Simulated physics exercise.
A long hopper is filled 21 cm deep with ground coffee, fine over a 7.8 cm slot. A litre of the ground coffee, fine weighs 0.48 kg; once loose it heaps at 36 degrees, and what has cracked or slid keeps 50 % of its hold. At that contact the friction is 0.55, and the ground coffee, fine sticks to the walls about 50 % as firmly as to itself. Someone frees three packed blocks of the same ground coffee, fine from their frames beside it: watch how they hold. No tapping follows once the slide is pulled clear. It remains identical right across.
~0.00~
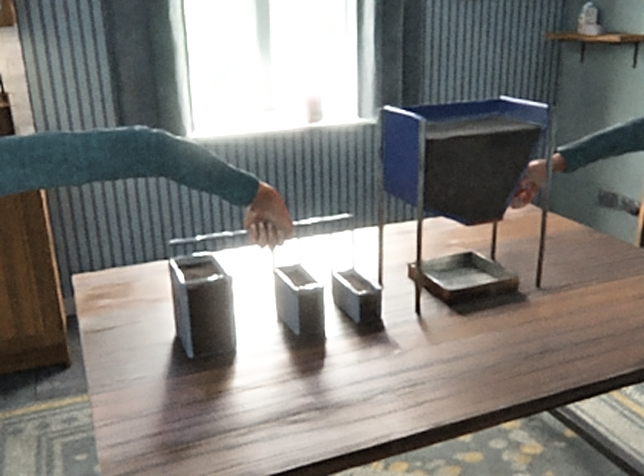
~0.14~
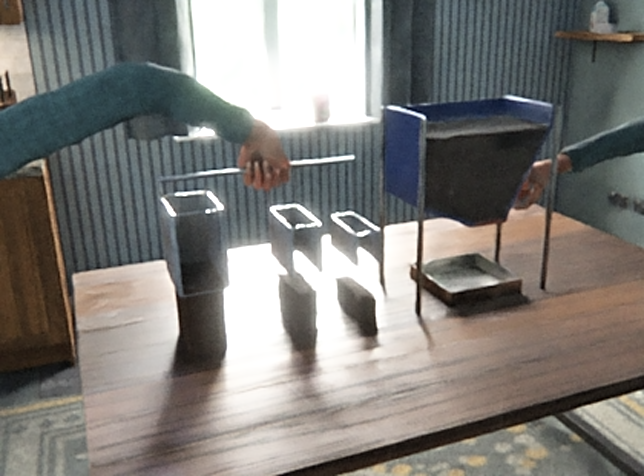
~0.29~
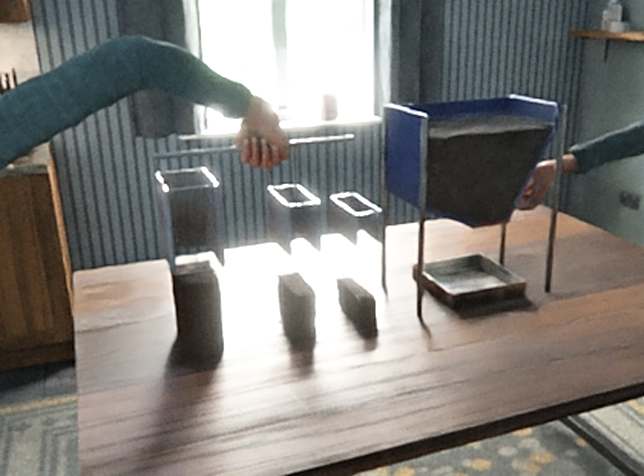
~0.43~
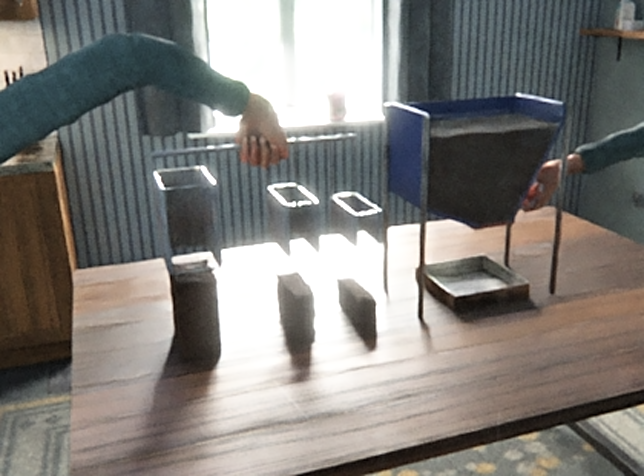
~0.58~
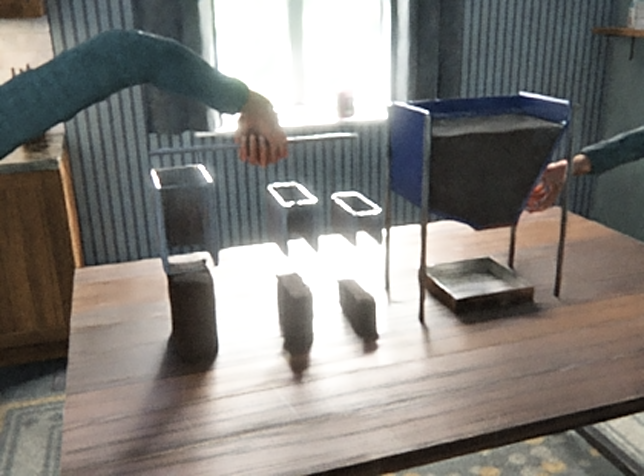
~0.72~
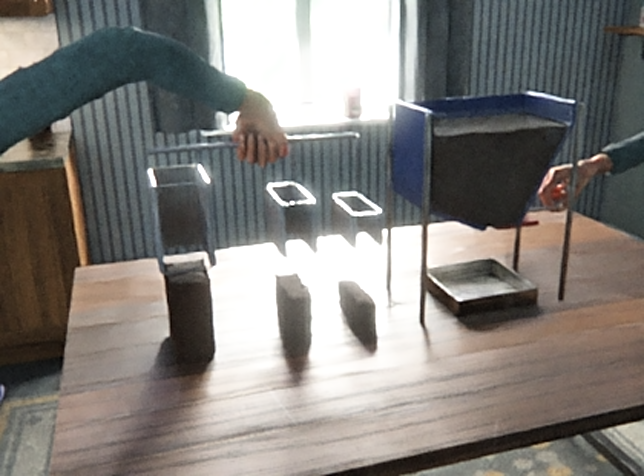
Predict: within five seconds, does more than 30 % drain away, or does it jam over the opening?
It jams over the opening.
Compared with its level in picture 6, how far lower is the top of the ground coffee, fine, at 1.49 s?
The gap comes to some 0.0 centimetres.
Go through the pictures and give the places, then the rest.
The first frame shows end of the slide at (499, 220), not yet moved; top of the ground coffee, fine at (480, 134); blocks stand 16 cm, 9.8 cm, 6.1 cm (left to right).
The second frame shows end of the slide at (503, 221), not yet moved; top of the ground coffee, fine at (483, 133); blocks stand 16 cm, 9.7 cm, 6.1 cm (left to right).
The third frame shows end of the slide at (506, 222), not yet moved; top of the ground coffee, fine at (486, 133); blocks stand 16 cm, 9.7 cm, 6.1 cm (left to right).
The fourth frame shows end of the slide at (510, 223), not yet moved; top of the ground coffee, fine at (489, 132); blocks stand 16 cm, 9.7 cm, 6.1 cm (left to right).
The fifth frame shows end of the slide at (513, 224), not yet moved; top of the ground coffee, fine at (492, 131); blocks stand 16 cm, 9.7 cm, 6.1 cm (left to right).
The sixth frame shows end of the slide at (534, 224), moved 4.3 cm; top of the ground coffee, fine at (523, 129); blocks stand 16 cm, 9.7 cm, 6.1 cm (left to right).
After 1.07 s, 0 % has run out.
After 1.49 s, 0 % has run out.
After 1.90 s, 0 % has run out.
After 2.32 s, 0 % has run out.
After 5.62 s, at the end, 0 % has run out.
